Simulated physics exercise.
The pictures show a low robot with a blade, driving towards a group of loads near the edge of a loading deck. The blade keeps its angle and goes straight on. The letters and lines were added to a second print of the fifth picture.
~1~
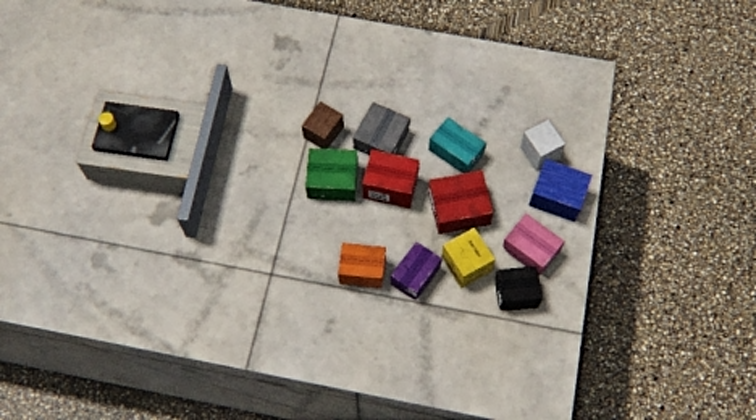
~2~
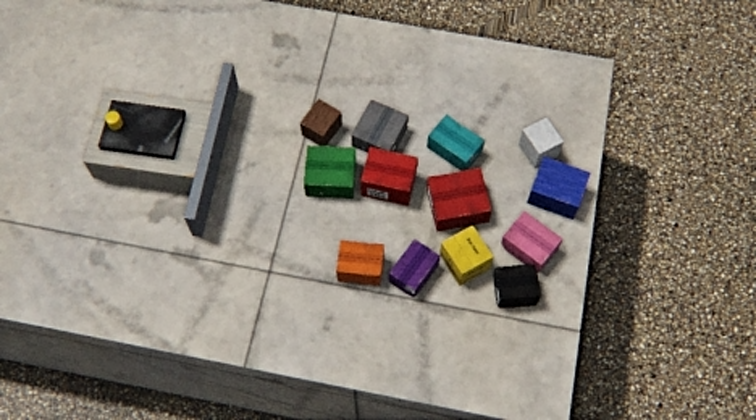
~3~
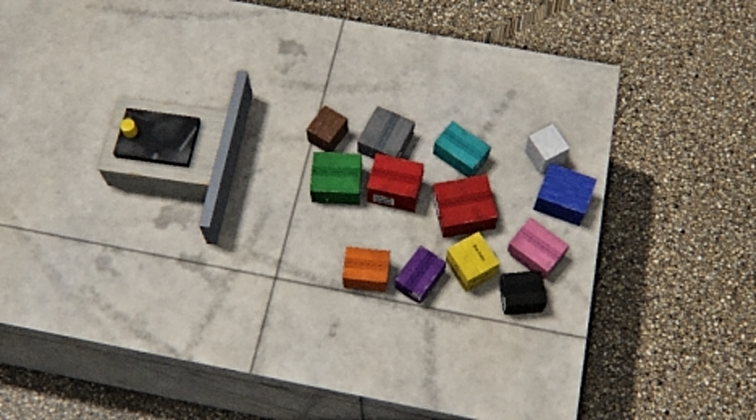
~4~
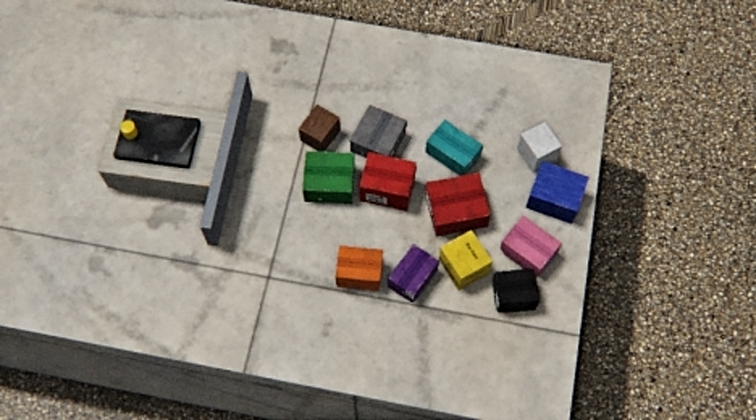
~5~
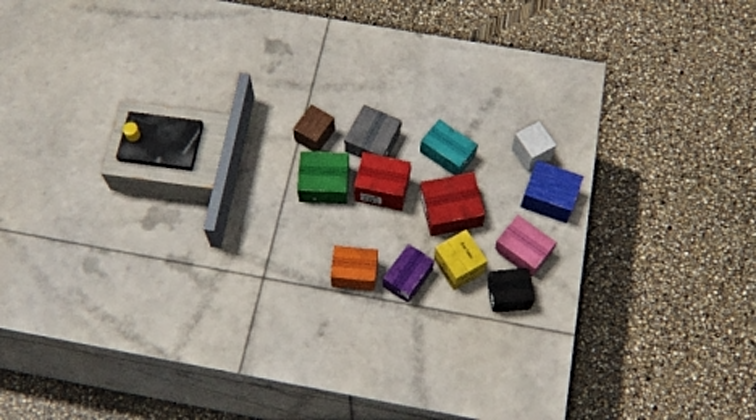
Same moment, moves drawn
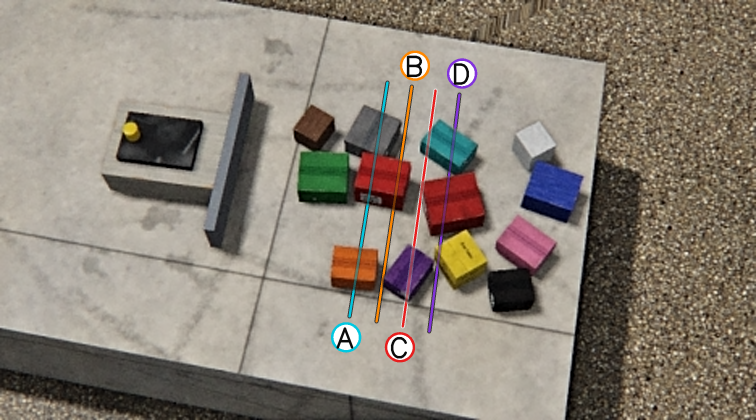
Loading deck, seen from above, with a low robot and upright blade creeping right towards a cluster of motionless coloured boxes.
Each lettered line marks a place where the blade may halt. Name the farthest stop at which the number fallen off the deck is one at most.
It can go as far as D.
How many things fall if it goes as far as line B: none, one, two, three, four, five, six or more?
By then, none.
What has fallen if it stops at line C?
The blue crate.
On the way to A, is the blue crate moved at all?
No.
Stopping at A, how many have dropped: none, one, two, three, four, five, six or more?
In all, none.
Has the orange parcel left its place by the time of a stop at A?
By then, yes.
On the marked copy, A at (369, 194); B at (395, 198); C at (420, 202); D at (445, 207).
Taking D. A third of the way, robot (242, 154); brown crate (336, 127); green box (336, 182).
Two thirds of the way, robot (319, 168); blue crate (566, 193); pink box (549, 260).
When it is over, robot (379, 178); blue crate over the edge; white crate (588, 150); one fallen.
As for the rest, A is within the limit but short; B is within the limit but short; C is within the limit but short.
